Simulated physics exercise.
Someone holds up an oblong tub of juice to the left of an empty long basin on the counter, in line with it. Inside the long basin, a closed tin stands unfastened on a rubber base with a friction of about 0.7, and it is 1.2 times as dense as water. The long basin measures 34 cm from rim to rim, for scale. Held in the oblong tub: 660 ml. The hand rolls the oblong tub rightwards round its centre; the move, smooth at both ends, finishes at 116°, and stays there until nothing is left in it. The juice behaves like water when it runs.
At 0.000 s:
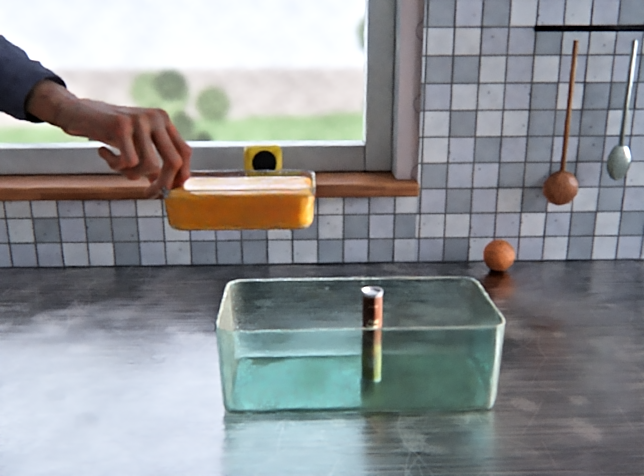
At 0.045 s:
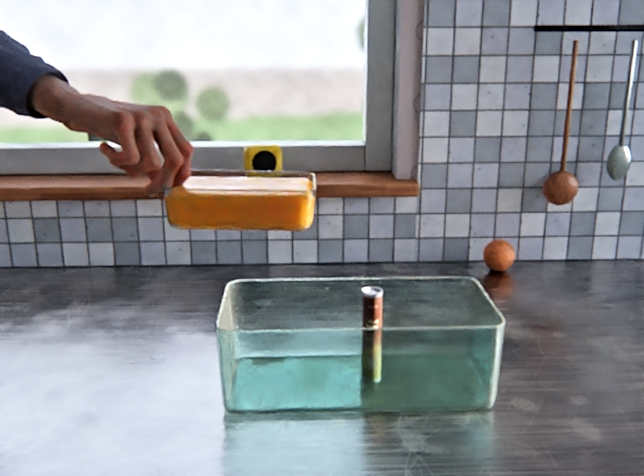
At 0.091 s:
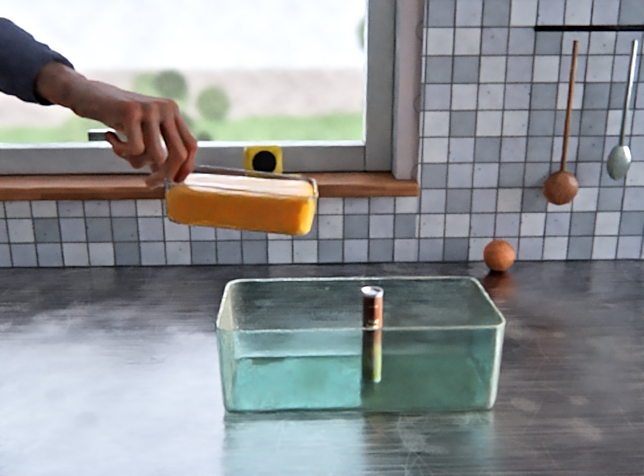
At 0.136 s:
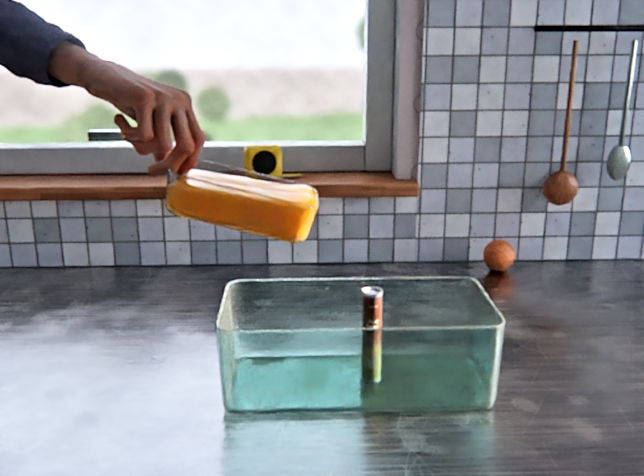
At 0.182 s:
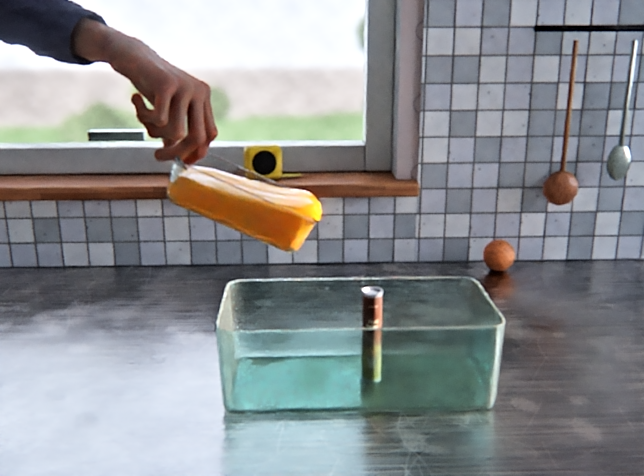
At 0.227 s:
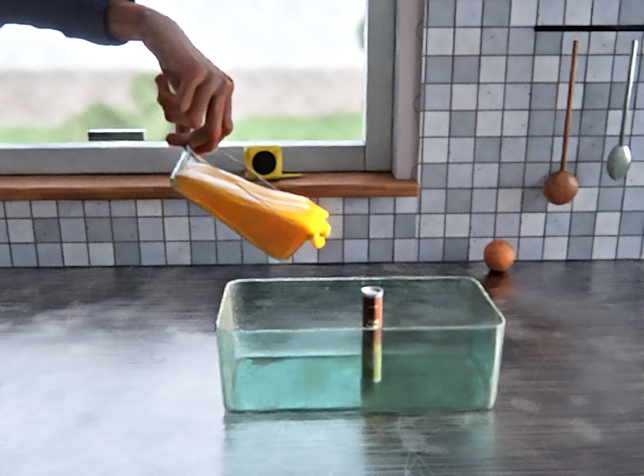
Kitchen counter by a window, a hand tilting an oblong tub of orange juice rightwards above a long glass basin, juice starting over its lip.
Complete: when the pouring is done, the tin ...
... has gone over.
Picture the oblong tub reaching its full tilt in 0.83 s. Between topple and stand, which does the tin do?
It tumbles over, then.
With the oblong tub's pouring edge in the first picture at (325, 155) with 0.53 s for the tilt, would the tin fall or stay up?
It tumbles.
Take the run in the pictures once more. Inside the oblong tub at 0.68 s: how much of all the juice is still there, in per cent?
0 in a hundred, give or take.
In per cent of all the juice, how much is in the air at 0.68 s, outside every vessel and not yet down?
Near 8 in a hundred.
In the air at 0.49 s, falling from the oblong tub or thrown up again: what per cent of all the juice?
Near 9 per cent of it all.
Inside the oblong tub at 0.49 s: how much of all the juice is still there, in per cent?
5 %.
After 0.49 s the tilt is 107° and 5 per cent is still to pour; the tin stands where it began.
After 0.68 s the tilt is 116° and 0 per cent is still to pour; the tin leans 16°.
After 0.87 s the tilt is 116° and 0 per cent is still to pour; the tin leans 29°.
After 1.09 s the tilt is 116° and 0 per cent is still to pour; the tin lies on its side.
In the end the tin lies on its side.
